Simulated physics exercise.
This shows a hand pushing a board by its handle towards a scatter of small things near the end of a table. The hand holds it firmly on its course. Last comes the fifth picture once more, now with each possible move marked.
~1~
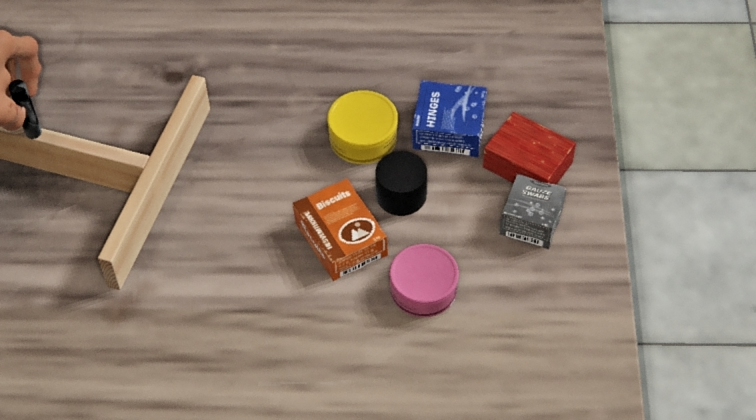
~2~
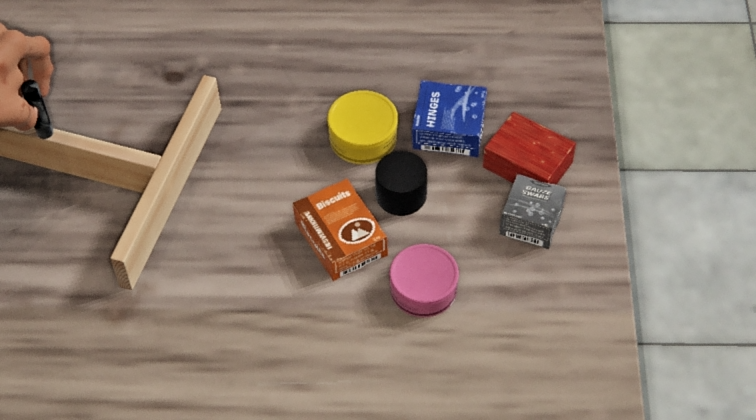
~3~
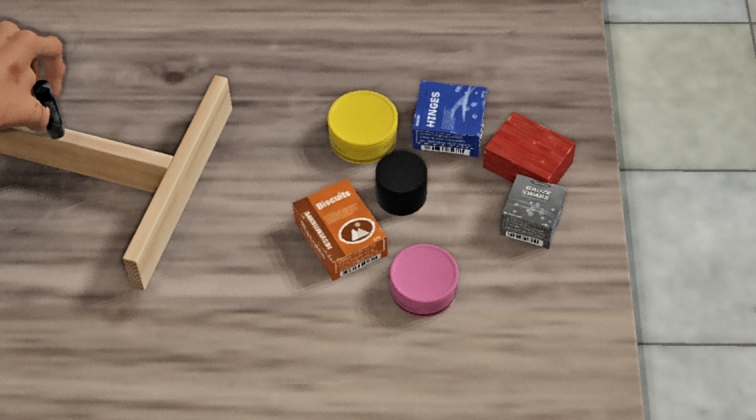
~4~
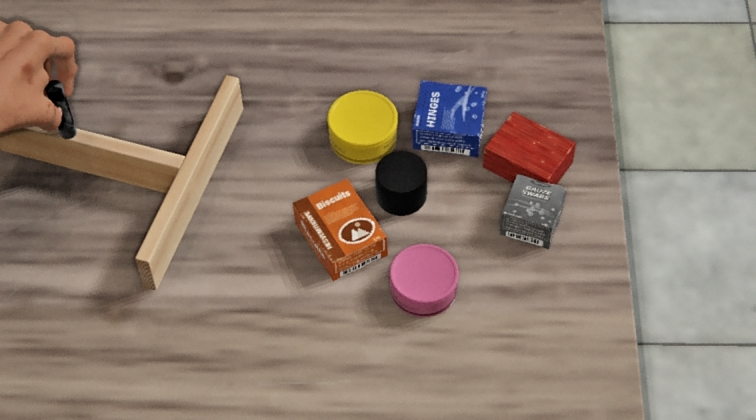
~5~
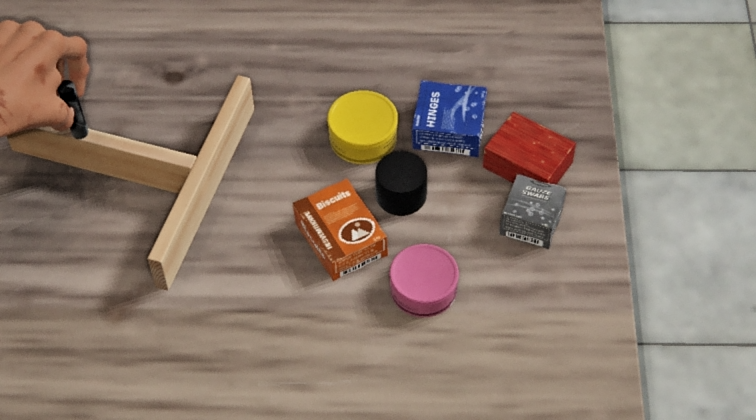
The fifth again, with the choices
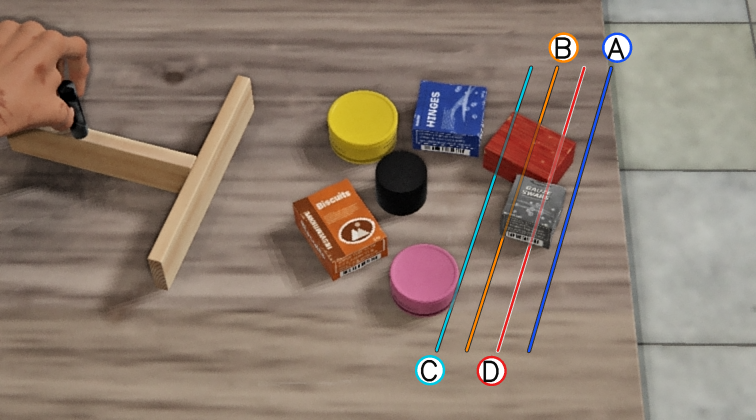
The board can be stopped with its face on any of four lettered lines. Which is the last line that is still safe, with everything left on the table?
C is the last safe line.
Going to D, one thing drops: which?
It is the red block.
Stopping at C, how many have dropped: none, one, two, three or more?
The count is none.
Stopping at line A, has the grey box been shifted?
Yes.
On the marked copy, A at (573, 199); B at (515, 199); C at (488, 199); D at (544, 199).
Following C. Soon after the start, board (304, 165); yellow tub (374, 129); orange box (349, 231).
Later, board (408, 165); red block (547, 159); blue box (508, 102).
In the end, board (483, 166); red block (608, 169); grey box (563, 217); nothing has fallen.
As for the rest, A drops the blue box, red block and grey box; B drops the red block; D drops the red block.
